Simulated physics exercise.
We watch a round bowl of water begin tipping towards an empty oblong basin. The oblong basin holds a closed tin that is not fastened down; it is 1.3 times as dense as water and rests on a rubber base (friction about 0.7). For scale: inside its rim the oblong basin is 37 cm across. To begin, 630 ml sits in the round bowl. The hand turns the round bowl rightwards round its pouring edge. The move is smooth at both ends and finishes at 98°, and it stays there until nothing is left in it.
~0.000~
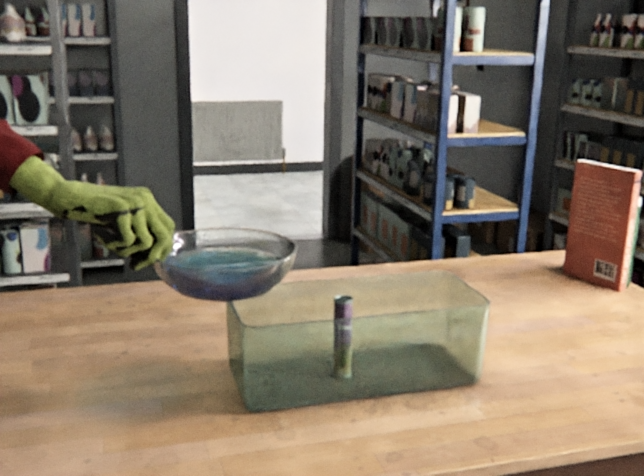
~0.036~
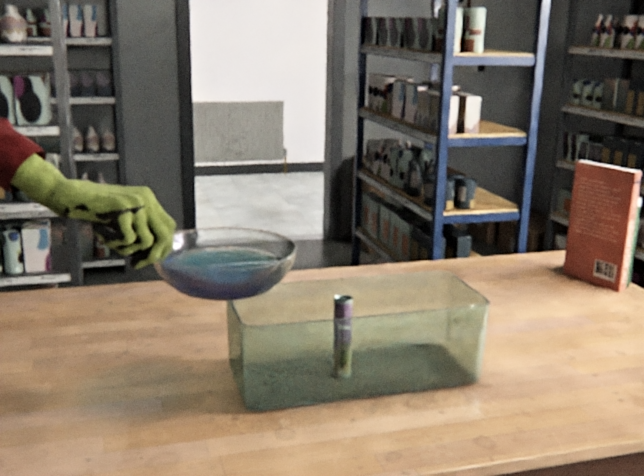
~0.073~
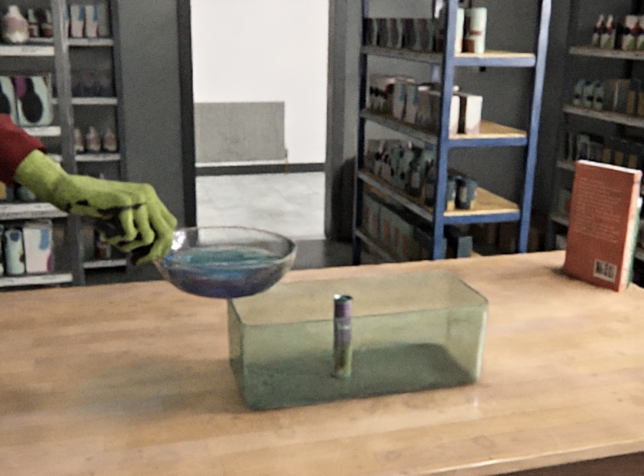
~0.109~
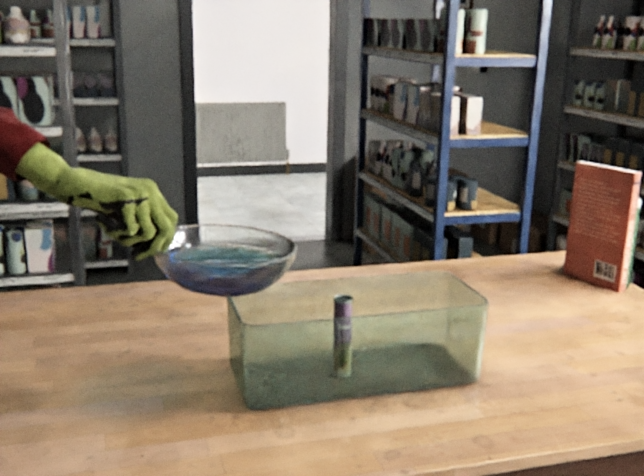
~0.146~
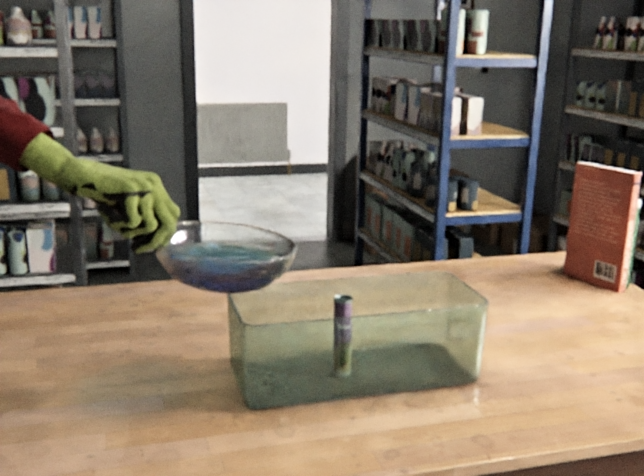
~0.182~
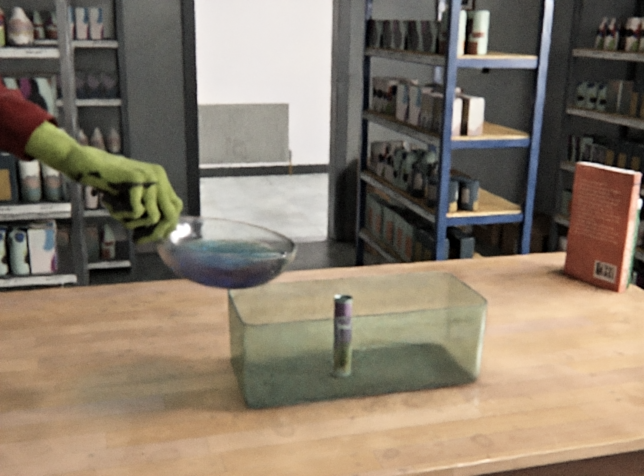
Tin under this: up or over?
It does not keel over.
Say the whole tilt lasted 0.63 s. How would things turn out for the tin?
In that case the tin stays vertical.
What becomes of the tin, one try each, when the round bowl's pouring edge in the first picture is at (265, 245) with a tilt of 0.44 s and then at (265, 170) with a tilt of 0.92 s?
Trial 1 - tin tips; trial 2 - tin stays standing.
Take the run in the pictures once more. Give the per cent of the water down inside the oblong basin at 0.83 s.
About 92 per cent.
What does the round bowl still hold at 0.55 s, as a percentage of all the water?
Roughly 46 %.
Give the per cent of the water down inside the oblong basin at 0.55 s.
Near 7 in a hundred.
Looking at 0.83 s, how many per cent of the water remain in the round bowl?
I reckon near 0 per cent still sits there.
After 0.55 s the tilt is 64° and 45 per cent is still to pour; the tin stands where it began.
After 0.83 s the tilt is 95° and 0 per cent is still to pour; the tin stands where it began.
After 1.11 s the tilt is 98° and 0 per cent is still to pour; the tin stands where it began.
After 1.42 s the tilt is 98° and 0 per cent is still to pour; the tin stands where it began.
In the end the tin stands where it began.
